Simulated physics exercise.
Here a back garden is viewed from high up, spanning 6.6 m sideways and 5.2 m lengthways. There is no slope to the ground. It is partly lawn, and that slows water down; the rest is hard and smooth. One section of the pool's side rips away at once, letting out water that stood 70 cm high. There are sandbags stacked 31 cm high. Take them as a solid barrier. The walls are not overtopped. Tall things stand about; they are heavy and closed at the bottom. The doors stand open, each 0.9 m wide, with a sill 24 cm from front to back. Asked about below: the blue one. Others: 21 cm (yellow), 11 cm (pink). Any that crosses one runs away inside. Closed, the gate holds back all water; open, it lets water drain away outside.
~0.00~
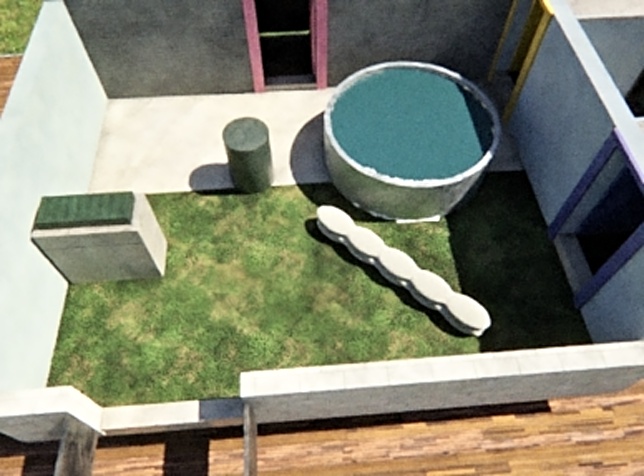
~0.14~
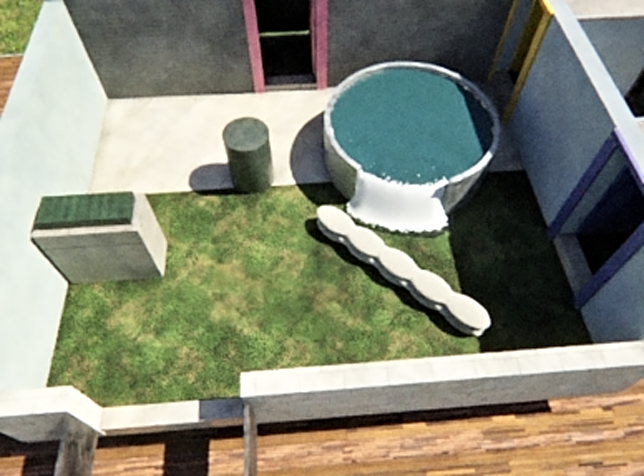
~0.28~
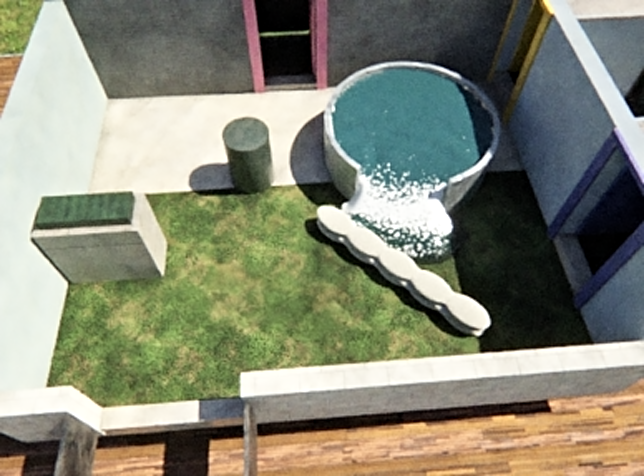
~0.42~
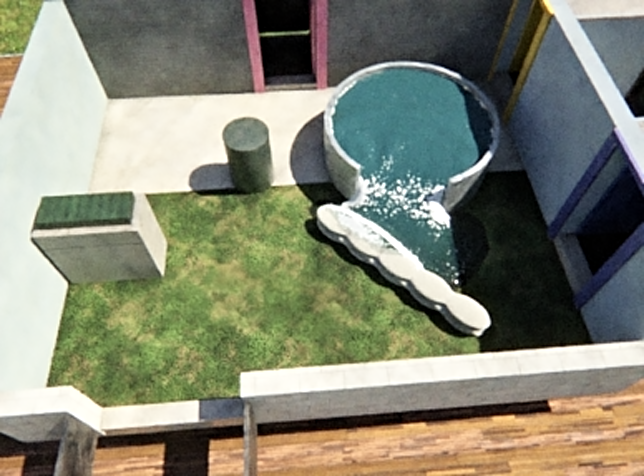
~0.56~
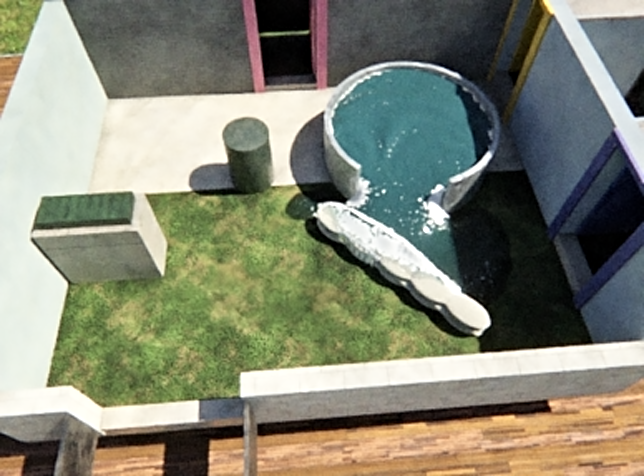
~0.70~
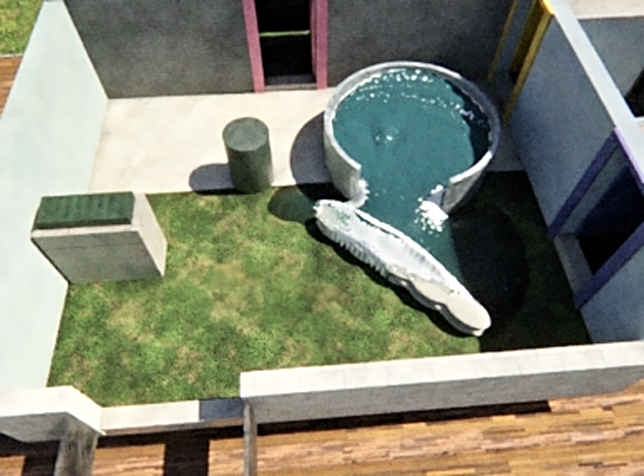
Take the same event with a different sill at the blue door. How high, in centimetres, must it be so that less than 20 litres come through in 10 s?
It must be about 26 cm high.
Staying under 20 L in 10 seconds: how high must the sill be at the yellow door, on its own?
Yellow: Roughly 13.0 cm.
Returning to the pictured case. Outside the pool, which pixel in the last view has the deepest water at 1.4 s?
Near (363, 232).
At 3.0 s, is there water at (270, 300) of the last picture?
Looks like it's swamped.
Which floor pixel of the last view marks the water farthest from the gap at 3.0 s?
Pixel: About (172, 102).
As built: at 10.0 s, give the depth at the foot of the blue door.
About 12.0 centimetres deep.
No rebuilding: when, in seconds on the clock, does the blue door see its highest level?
Some 2.6 s, more or less.
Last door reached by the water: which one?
The yellow door.
After 1.4 s water covers 30 % of the floor, deepest (52 cm) near (363, 232); it has not reached the blue door.
After 3.0 s water covers 55 % of the floor, deepest (34 cm) near (594, 368); 29 cm at the blue door, 61 litres in over its 17 cm sill.
After 10.0 s water covers 95 % of the floor, deepest (16 cm) near (489, 92); 12 cm at the blue door, 119 litres in over its 17 cm sill.
At the blue door as built, the water arrived by 1.5 s and peaked near 30 cm at 2.6 s.
Run again over the same 10 s with other heights there, 48 litres in over 22 cm, 7 litres over 29.5 cm. The limit of 20 litres is kept from about 26 cm up.
